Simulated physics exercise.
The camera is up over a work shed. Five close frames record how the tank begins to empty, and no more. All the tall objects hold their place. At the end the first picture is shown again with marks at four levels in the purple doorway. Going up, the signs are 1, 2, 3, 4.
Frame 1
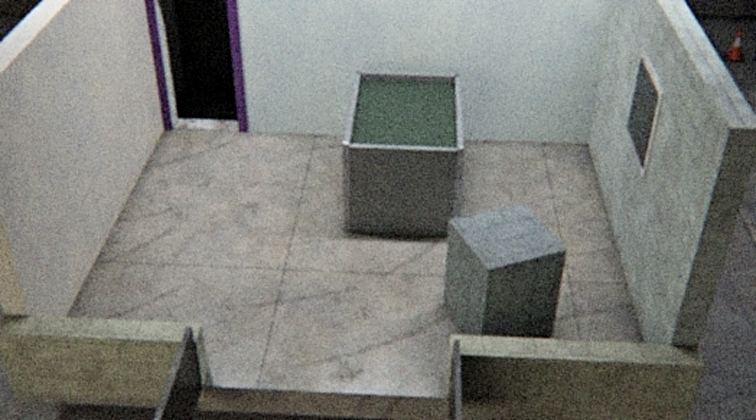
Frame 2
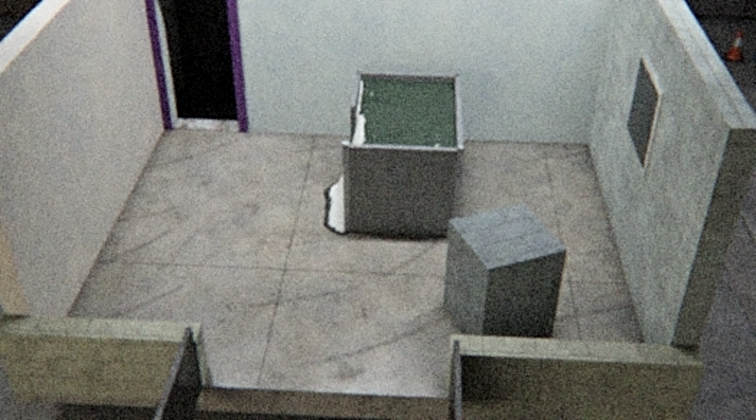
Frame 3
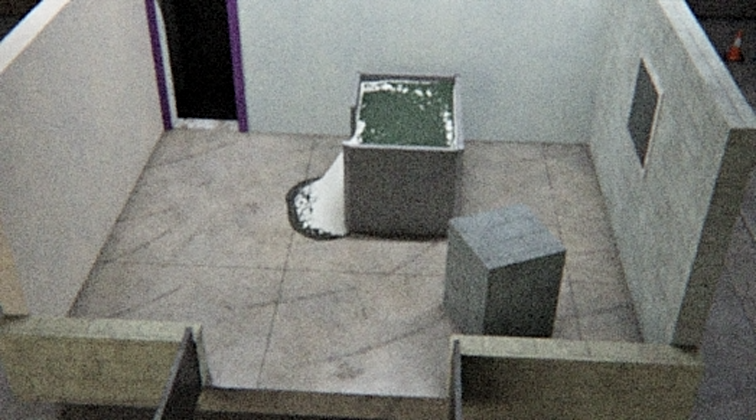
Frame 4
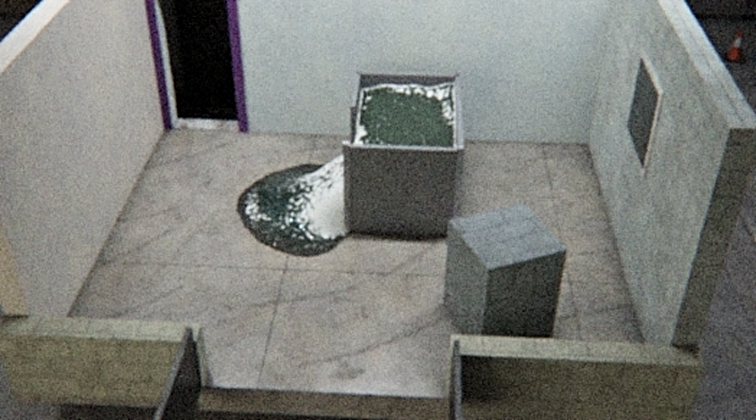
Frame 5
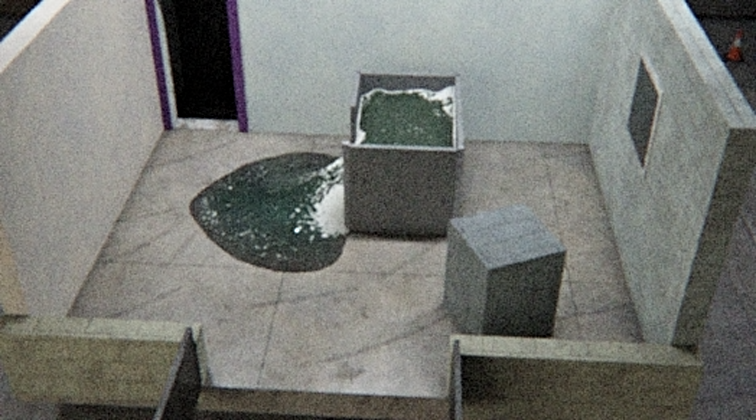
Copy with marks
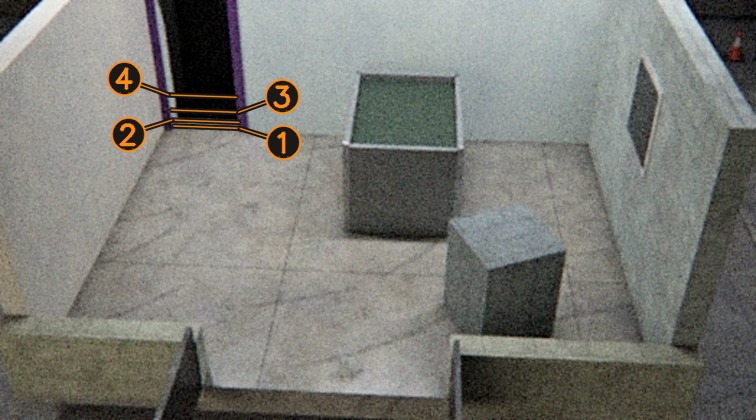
Large grey tank of green water pouring foamy liquid from its left side, the dark puddle spreading left across the shed floor.
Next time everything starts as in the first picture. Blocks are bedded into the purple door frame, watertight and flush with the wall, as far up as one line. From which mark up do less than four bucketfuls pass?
It is 3.
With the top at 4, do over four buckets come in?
No, that is safe.
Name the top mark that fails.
That is mark 2.
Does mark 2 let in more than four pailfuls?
Yes, it does.
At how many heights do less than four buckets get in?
Two of them.
On the marked copy, 1 at (206, 127); 2 at (205, 121); 3 at (204, 111); 4 at (202, 96); from the bottom up 1, 2, 3, 4.
With 1, dozens of bucketfuls pour in.
With 2, about 13 bucketfuls get in.
With 3, a bucket or two gets in.
With 4, nothing gets over.
